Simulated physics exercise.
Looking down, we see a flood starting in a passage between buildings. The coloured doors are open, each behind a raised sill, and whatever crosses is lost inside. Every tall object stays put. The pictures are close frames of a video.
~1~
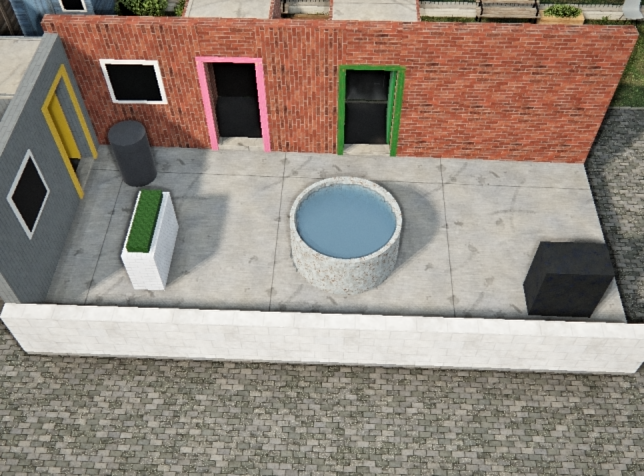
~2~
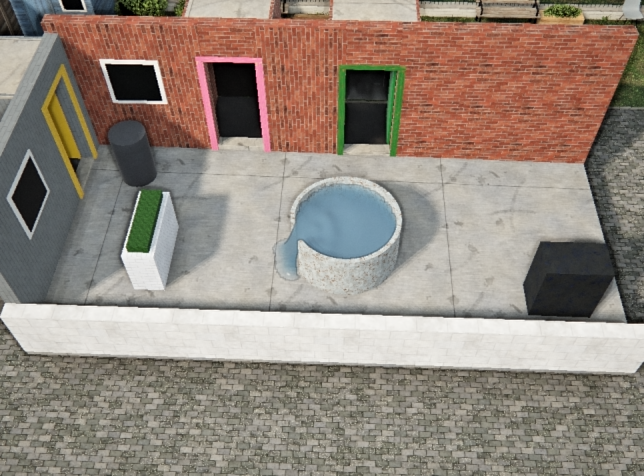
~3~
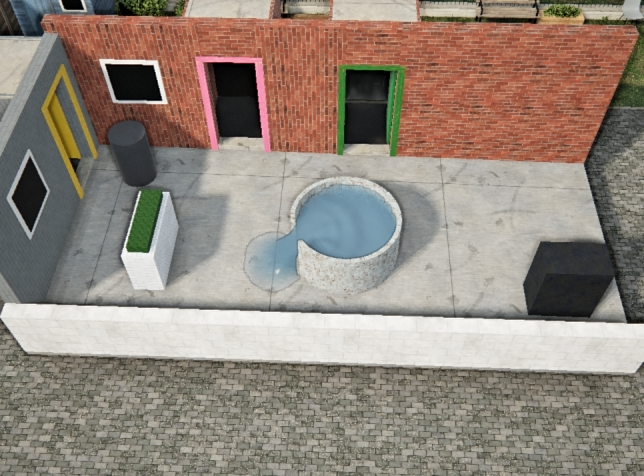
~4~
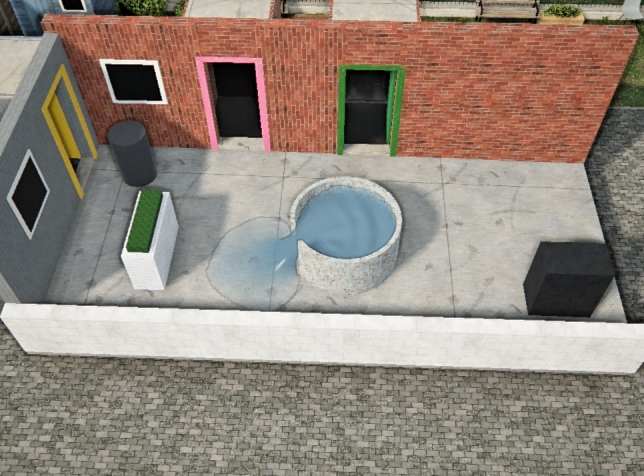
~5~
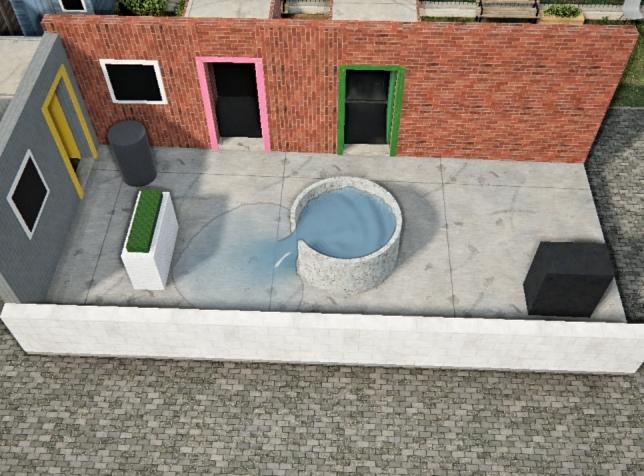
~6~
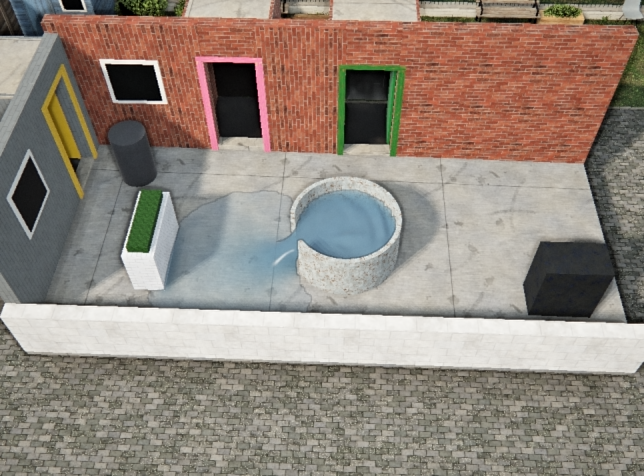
Walled courtyard with pink, green and yellow doorways, water pouring from a gap in a round stone pool and spreading left across the paving.
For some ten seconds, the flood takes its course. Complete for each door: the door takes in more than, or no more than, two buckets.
Completed: The pink door takes in no more than two buckets; the yellow door takes in more than two buckets; the green door takes in no more than two buckets.
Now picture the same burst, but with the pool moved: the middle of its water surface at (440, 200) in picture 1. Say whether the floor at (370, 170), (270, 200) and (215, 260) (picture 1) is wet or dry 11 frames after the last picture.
Bone-dry, soaked, soaked.
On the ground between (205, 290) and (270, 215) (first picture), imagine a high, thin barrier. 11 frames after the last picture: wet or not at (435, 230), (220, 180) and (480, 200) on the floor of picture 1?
The first is still bare, the second still bare and the third still bare.
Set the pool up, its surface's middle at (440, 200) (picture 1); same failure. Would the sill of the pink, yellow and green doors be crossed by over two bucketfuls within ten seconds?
So here's how it goes: Pink comes up short, yellow clears the threshold, and green comes up short.
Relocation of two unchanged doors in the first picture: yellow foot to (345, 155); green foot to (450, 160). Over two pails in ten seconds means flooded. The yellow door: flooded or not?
The yellow door falls short.
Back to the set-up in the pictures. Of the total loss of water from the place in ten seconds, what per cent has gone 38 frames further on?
Share gone: About 25 %.
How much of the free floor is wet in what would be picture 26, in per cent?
I'd say close to 45 per cent.
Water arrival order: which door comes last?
It's the green-painted one.
A moment on, water covers 25 % of the floor; the pink door not reached, the yellow door not reached, the green door not reached.
Next, water covers 30 % of the floor; the pink door wet at the sill, nothing in, the yellow door wet at the sill, nothing in, the green door not reached.
Then, water covers 45 % of the floor; the pink door wet at the sill, nothing in, the yellow door under two buckets in, the green door not reached.
Later, water covers 65 % of the floor; the pink door under two buckets in, the yellow door over two buckets in, the green door wet at the sill, nothing in.
In the end, water covers 90 % of the floor; the pink door under two buckets in, the yellow door over two buckets in, the green door wet at the sill, nothing in.
